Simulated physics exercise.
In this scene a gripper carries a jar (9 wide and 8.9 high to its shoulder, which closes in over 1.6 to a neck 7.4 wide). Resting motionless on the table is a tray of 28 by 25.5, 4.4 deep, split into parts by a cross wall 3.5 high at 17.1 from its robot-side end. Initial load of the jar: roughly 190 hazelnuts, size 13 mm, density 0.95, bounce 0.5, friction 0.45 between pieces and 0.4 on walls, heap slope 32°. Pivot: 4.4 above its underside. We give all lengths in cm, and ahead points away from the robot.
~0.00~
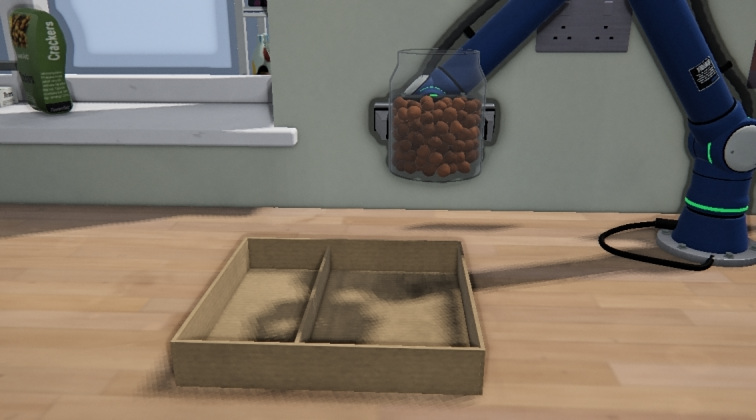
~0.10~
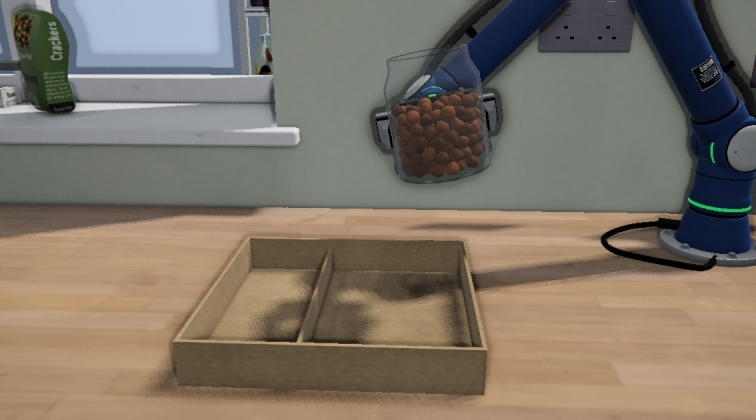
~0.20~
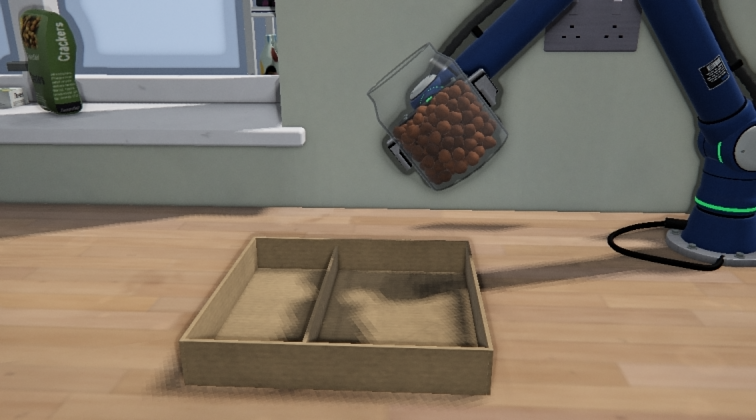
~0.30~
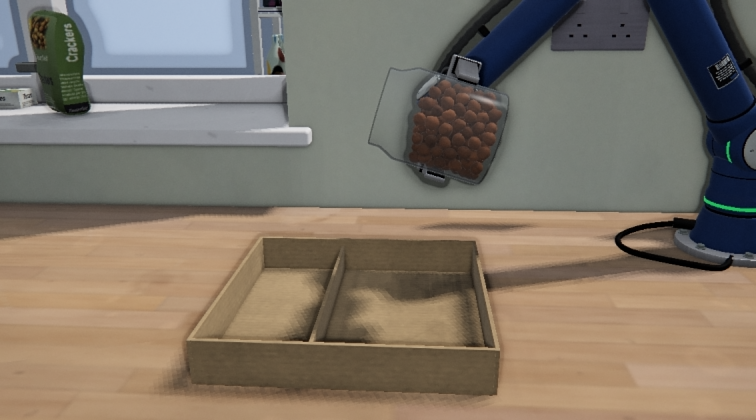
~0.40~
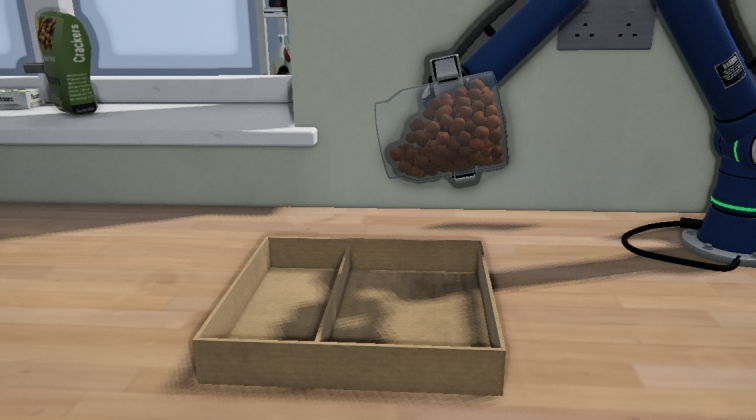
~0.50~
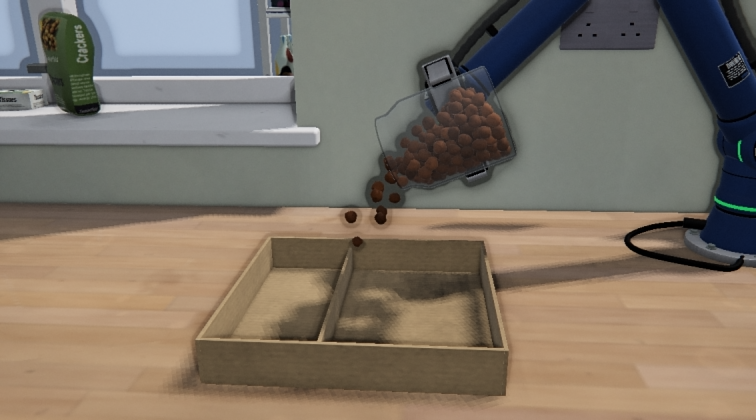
A blue robot arm tilts a clear jar leftward, and hazelnuts begin pouring above a divided tray.
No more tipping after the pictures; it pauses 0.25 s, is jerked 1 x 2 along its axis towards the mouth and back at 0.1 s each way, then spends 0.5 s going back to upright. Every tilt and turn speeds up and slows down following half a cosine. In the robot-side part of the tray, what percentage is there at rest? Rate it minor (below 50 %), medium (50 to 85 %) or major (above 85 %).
Minor.
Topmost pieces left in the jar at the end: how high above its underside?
Around 5.5 cm.
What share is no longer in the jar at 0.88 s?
Up to this moment it's close to 30 per cent gone.
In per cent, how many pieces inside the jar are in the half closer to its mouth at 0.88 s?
75 %, about.
After 0.88 s, tipped 112°, highest piece 22 above the table; 135 in the jar, 42 in the robot-side part, 10 in the far-side part, 7 in flight or on a rim.
After 1.26 s, tipped 35°, highest piece 26 above the table; 94 in the jar, 68 in the robot-side part, 30 in the far-side part, 2 in flight or on a rim.
After 1.65 s, upright, highest piece 23 above the table; 94 in the jar, 68 in the robot-side part, 32 in the far-side part.
After 2.35 s, upright, highest piece 23 above the table; 94 in the jar, 68 in the robot-side part, 32 in the far-side part.
In the end, 94 in the jar, 68 in the robot-side part, 32 in the far-side part. That is 35 % in the robot-side part of the tray.
